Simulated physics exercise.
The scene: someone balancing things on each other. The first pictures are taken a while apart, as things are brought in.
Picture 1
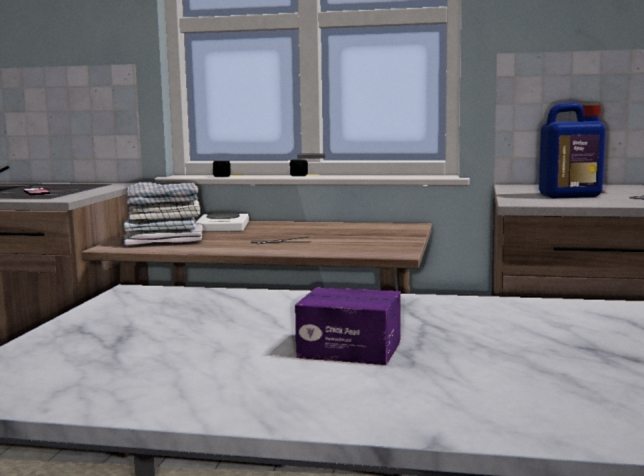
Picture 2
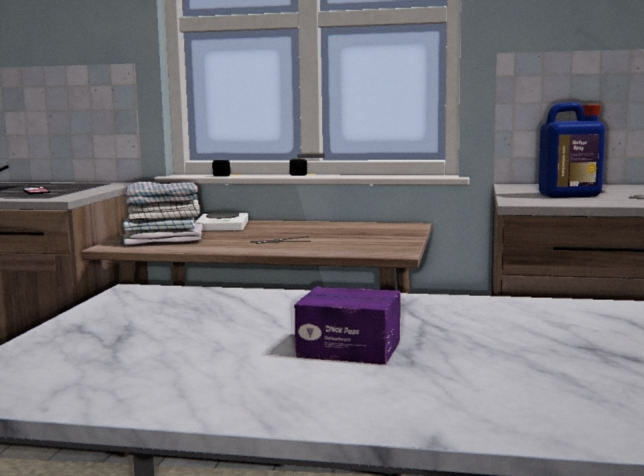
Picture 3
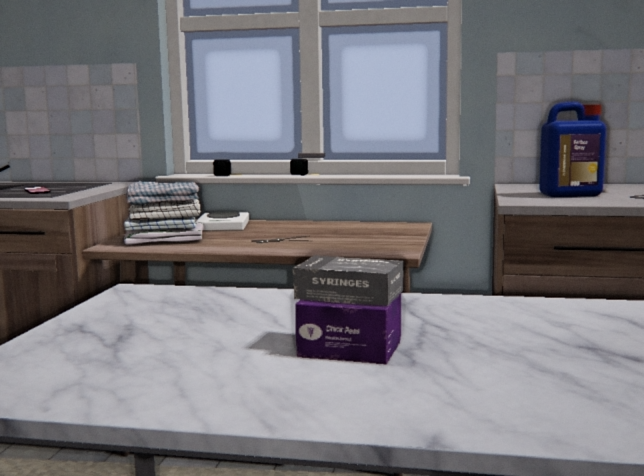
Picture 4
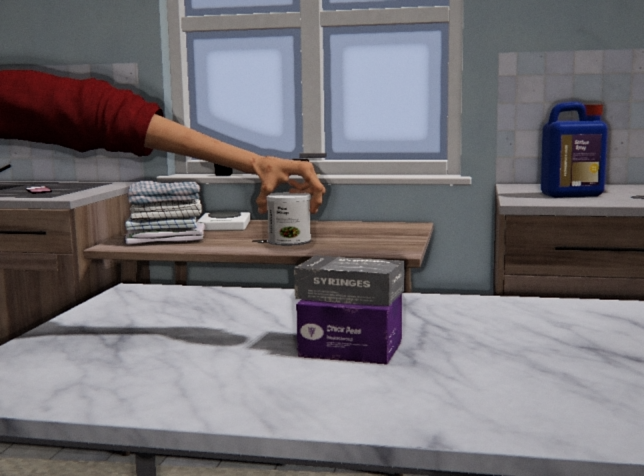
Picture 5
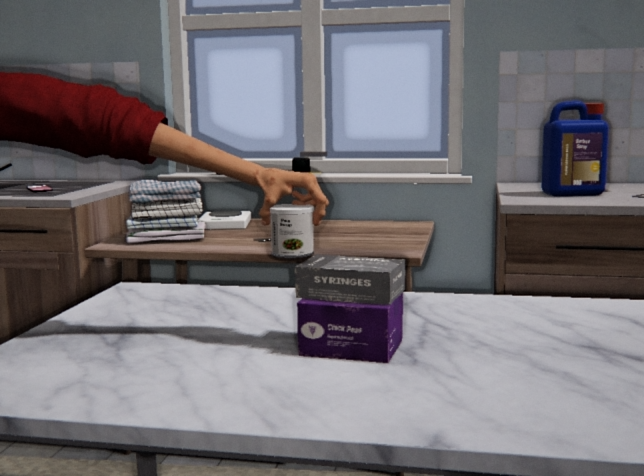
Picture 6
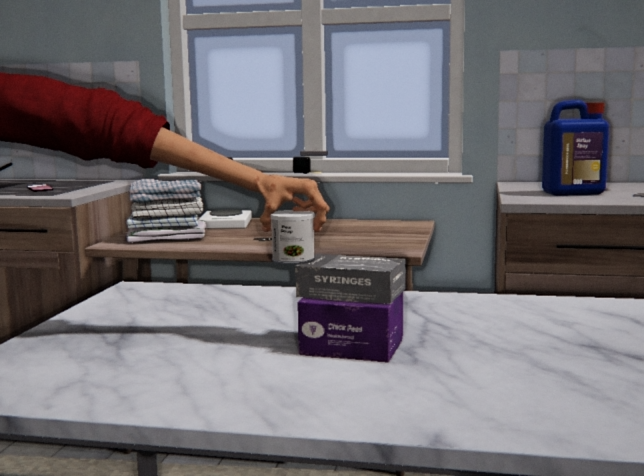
On a marble counter, a grey box appears atop a purple one, then a hand lowers a white pot onto it.
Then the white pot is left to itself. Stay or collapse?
It gives way.
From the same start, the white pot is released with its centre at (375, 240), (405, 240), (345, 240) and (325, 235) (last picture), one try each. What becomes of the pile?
First try: It stays up; second try: It gives way; third try: It holds; fourth try: It holds.
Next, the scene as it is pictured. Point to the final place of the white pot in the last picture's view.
At about (274, 322).
Then, 0.30 s on from there, white pot now fallen.
Then, 0.40 s on from there, things are still on the move.
Then, 0.60 s on from there, nothing new.
In the end, fallen, white pot; the other 2 unmoved. At the end, from the last picture's camera, white pot near (274, 322). The pile loses its balance.
